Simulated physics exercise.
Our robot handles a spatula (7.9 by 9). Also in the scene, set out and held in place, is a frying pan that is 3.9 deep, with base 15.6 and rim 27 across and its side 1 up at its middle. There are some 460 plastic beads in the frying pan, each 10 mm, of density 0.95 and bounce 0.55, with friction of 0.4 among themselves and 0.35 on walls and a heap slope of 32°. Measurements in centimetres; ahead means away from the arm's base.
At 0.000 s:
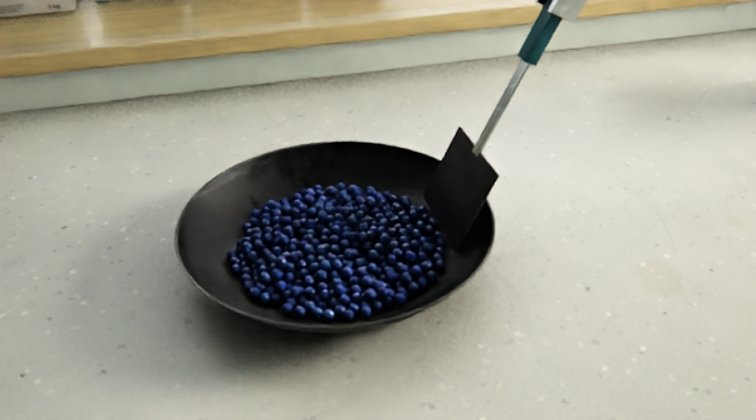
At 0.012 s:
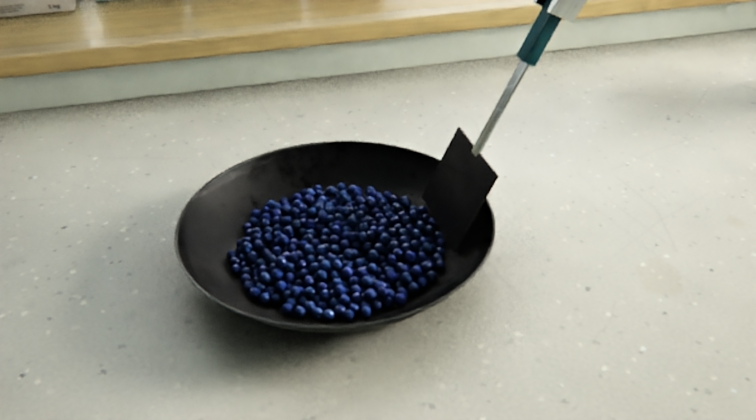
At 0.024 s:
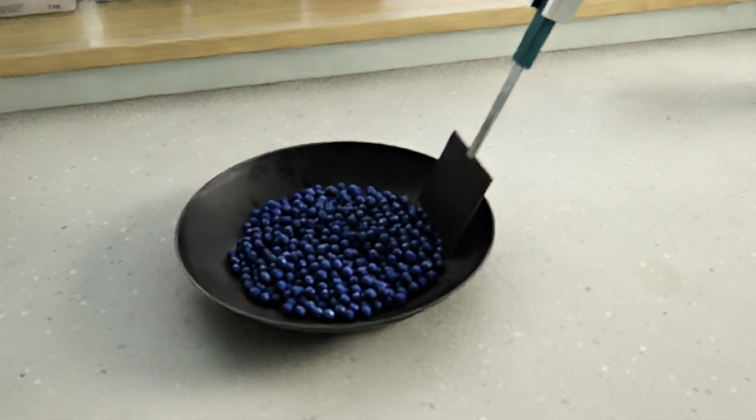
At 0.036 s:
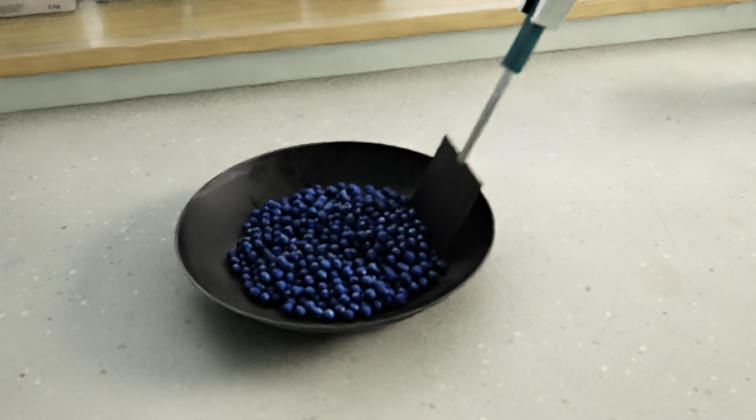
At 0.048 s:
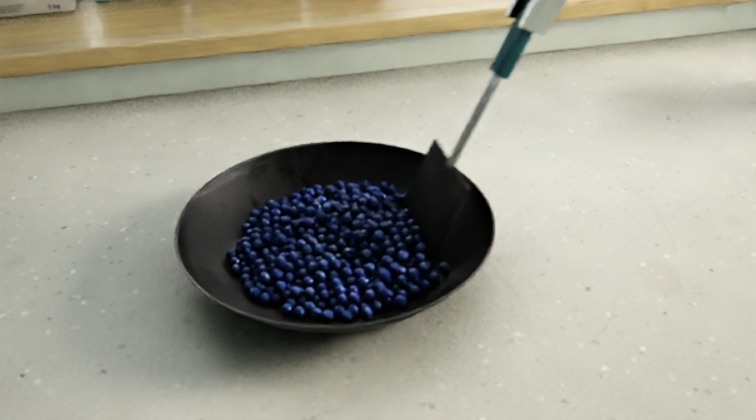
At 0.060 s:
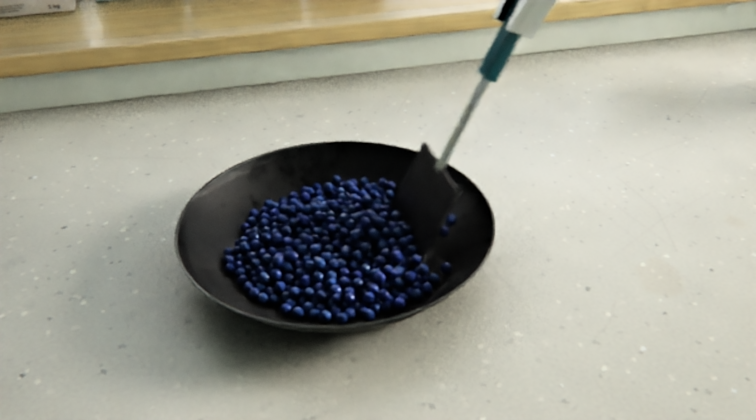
A black spatula slides left through dark blue beads in a black frying pan.
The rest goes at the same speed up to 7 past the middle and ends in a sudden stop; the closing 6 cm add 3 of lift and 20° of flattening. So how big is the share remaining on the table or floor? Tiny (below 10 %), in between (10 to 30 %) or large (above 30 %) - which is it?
Tiny, so below 10 %.
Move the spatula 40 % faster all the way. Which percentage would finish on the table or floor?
In that case, around 15 per cent would end on the table or floor.
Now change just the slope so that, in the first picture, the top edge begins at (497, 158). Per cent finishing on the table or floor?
5 percent or thereabouts.
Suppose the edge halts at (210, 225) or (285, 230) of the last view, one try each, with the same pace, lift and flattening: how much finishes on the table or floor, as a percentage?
I'd say roughly 25 per cent, then roughly 0 per cent.
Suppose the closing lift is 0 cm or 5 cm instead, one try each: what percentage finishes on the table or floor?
Try one gives about 5 in a hundred, try two about 5 in a hundred.
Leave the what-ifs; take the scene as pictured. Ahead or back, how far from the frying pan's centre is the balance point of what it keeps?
5.0 cm ahead.
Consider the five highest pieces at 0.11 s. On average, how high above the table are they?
Estimated height above table: Approx. 5 cm.
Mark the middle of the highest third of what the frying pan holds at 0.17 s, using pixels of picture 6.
The middle sits at approx. (285, 236).
After 0.11 s, sloping 65°, highest piece 7 above the table; 459 in the frying pan, 1 on the blade or in flight.
After 0.17 s, sloping 58°, highest piece 9 above the table; 458 in the frying pan, 2 on the blade or in flight.
After 0.39 s, sloping 45°, highest piece 5 above the table; 444 in the frying pan, 14 on the table or floor, 2 on the blade or in flight.
After 1.44 s, sloping 45°, highest piece 4 above the table; 444 in the frying pan, 16 on the table or floor.
In the end, 444 in the frying pan, 16 on the table or floor. That is 3 % on the table or floor.
